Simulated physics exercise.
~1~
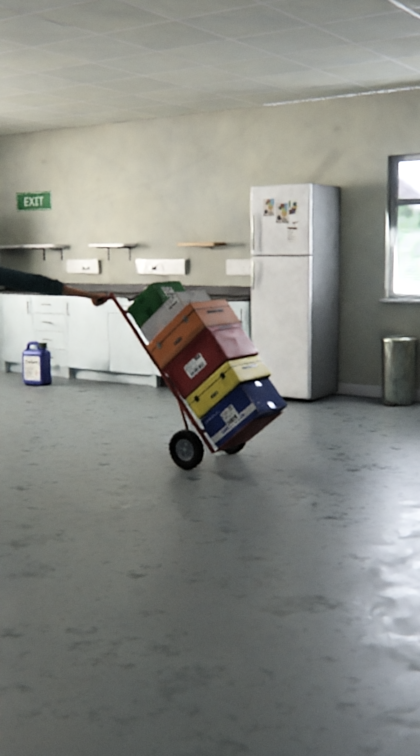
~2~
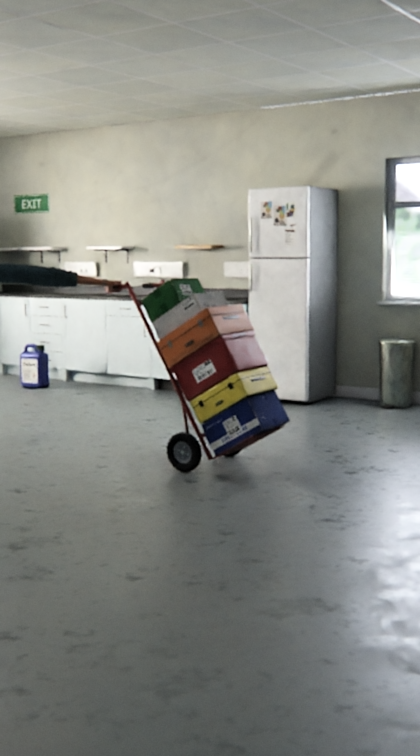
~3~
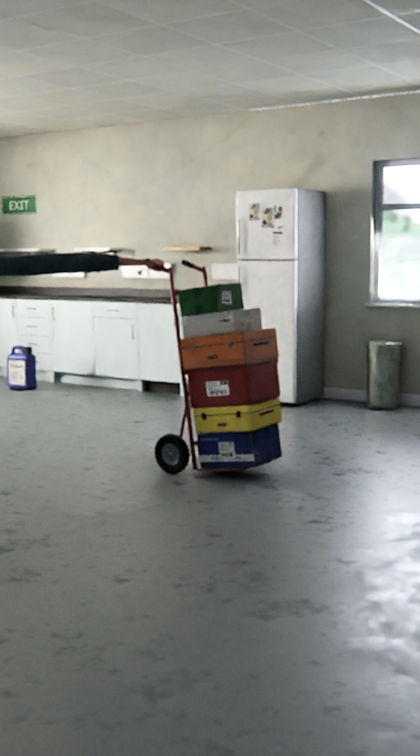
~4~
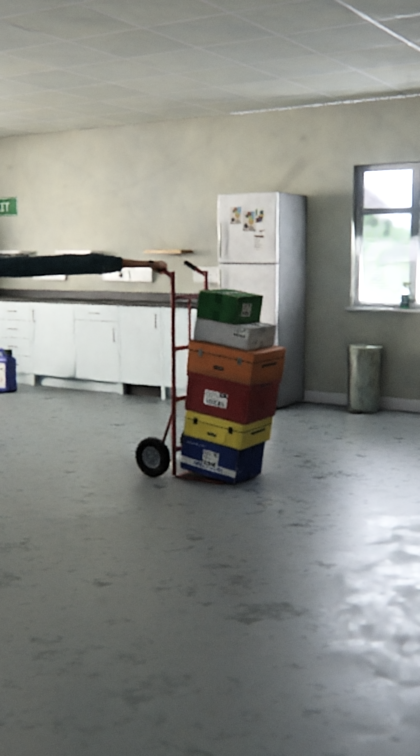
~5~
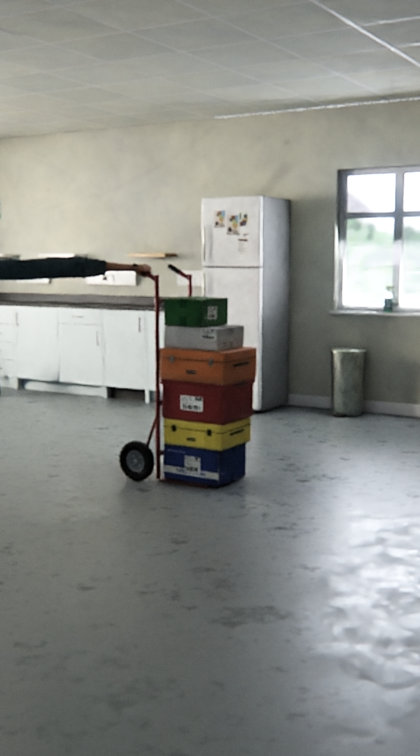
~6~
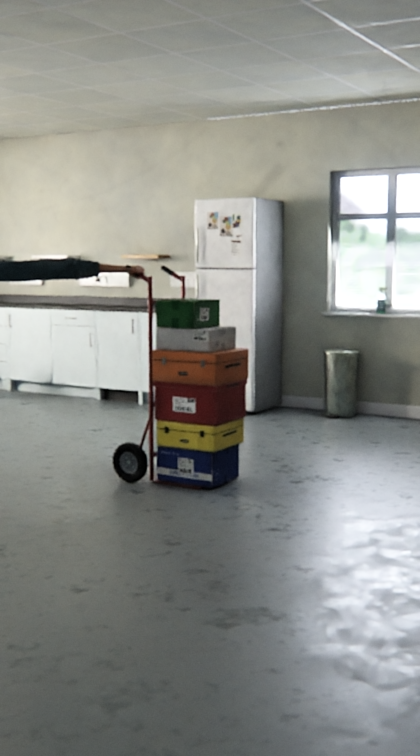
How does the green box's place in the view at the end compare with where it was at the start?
It ends up somewhat farther right and slightly lower in the view. At first it is well to the left of the fridge, and at the end it is right by the fridge's left edge.
